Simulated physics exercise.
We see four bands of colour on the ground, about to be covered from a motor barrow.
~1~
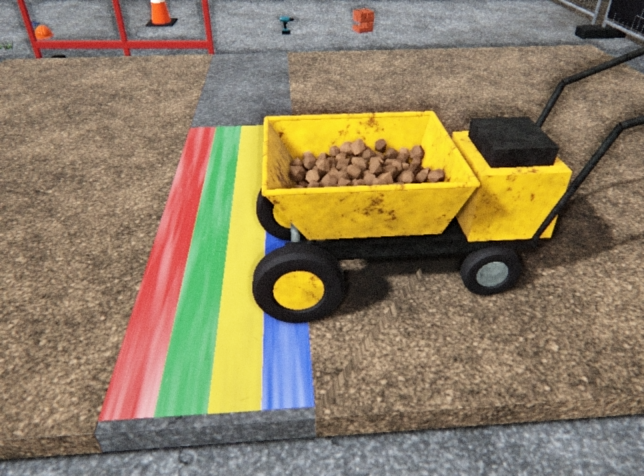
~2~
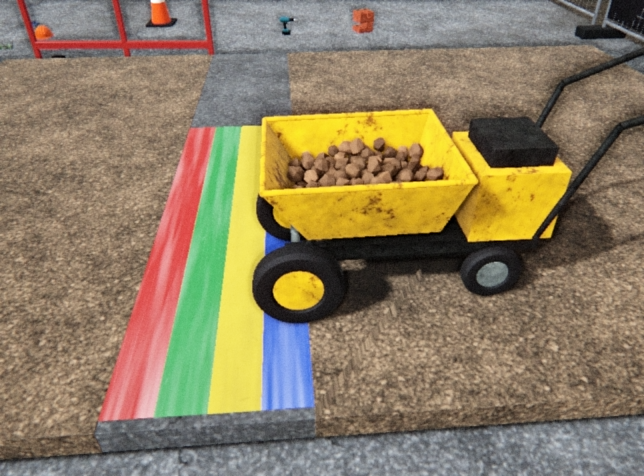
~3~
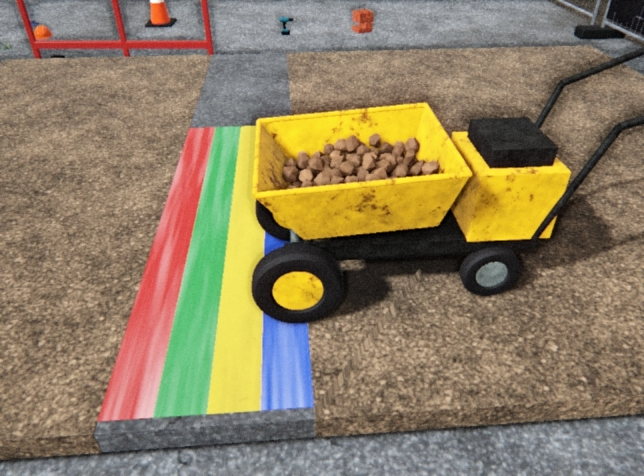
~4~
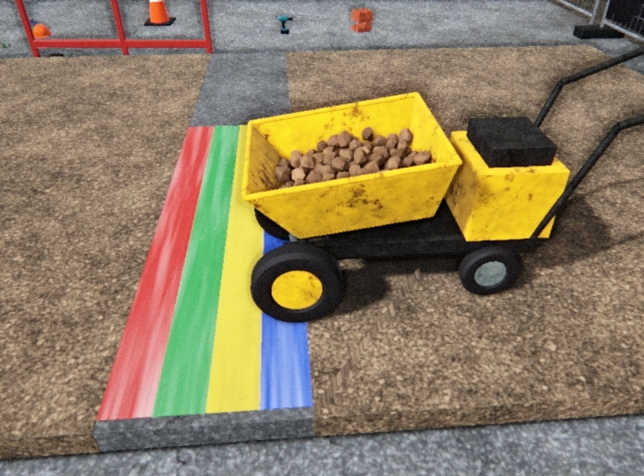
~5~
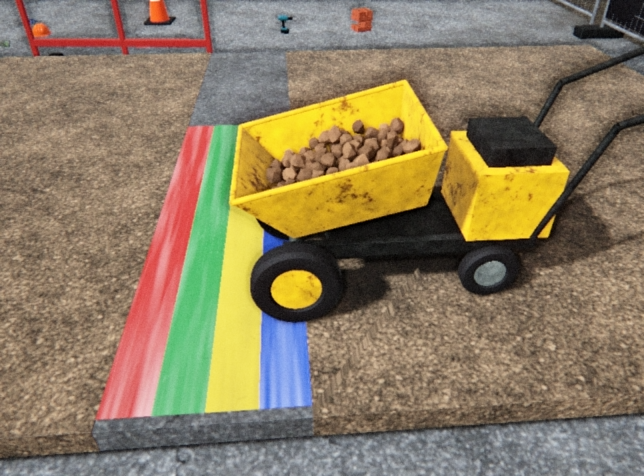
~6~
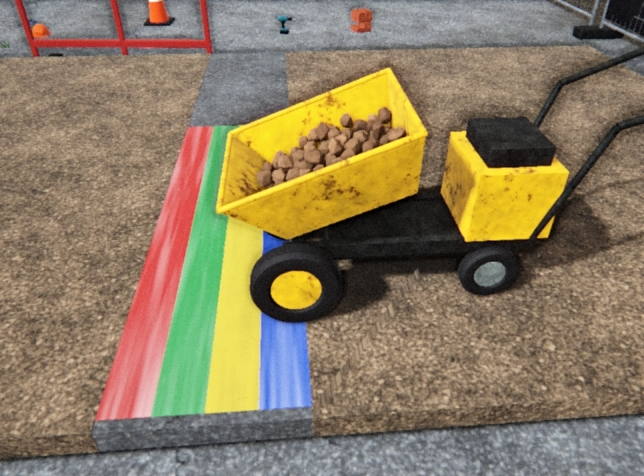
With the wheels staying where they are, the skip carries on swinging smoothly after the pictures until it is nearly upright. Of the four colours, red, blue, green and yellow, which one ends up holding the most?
The red one holds the most.
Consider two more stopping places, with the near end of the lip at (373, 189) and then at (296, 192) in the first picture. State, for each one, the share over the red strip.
From the first spot you get 10 percent, and from the second 30 percent.
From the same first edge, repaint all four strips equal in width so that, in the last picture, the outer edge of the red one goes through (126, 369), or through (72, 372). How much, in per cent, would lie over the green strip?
Shares: Near 10 %; near 40 %.
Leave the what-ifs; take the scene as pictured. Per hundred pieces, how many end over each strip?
The blue strip gets close to 0, the yellow strip close to 0, the green strip close to 20 and the red strip close to 45.
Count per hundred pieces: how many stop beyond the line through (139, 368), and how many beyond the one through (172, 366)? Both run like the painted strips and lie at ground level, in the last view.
Estimate: 60 %, then 90 %.
Soon, skip tipped steeply; all in the skip.
A while on, skip tipped right over; most in the skip; a small part over the green strip; about a quarter over the red strip.
Towards the end, skip tipped right over; a small part in the skip; a small part over the green strip; about half over the red strip; about a quarter off the paint.
Finally, skip tipped right over; a stray few in the skip; none over the blue strip; a stray few over the yellow strip; about a quarter over the green strip; about half over the red strip; about a third off the paint.
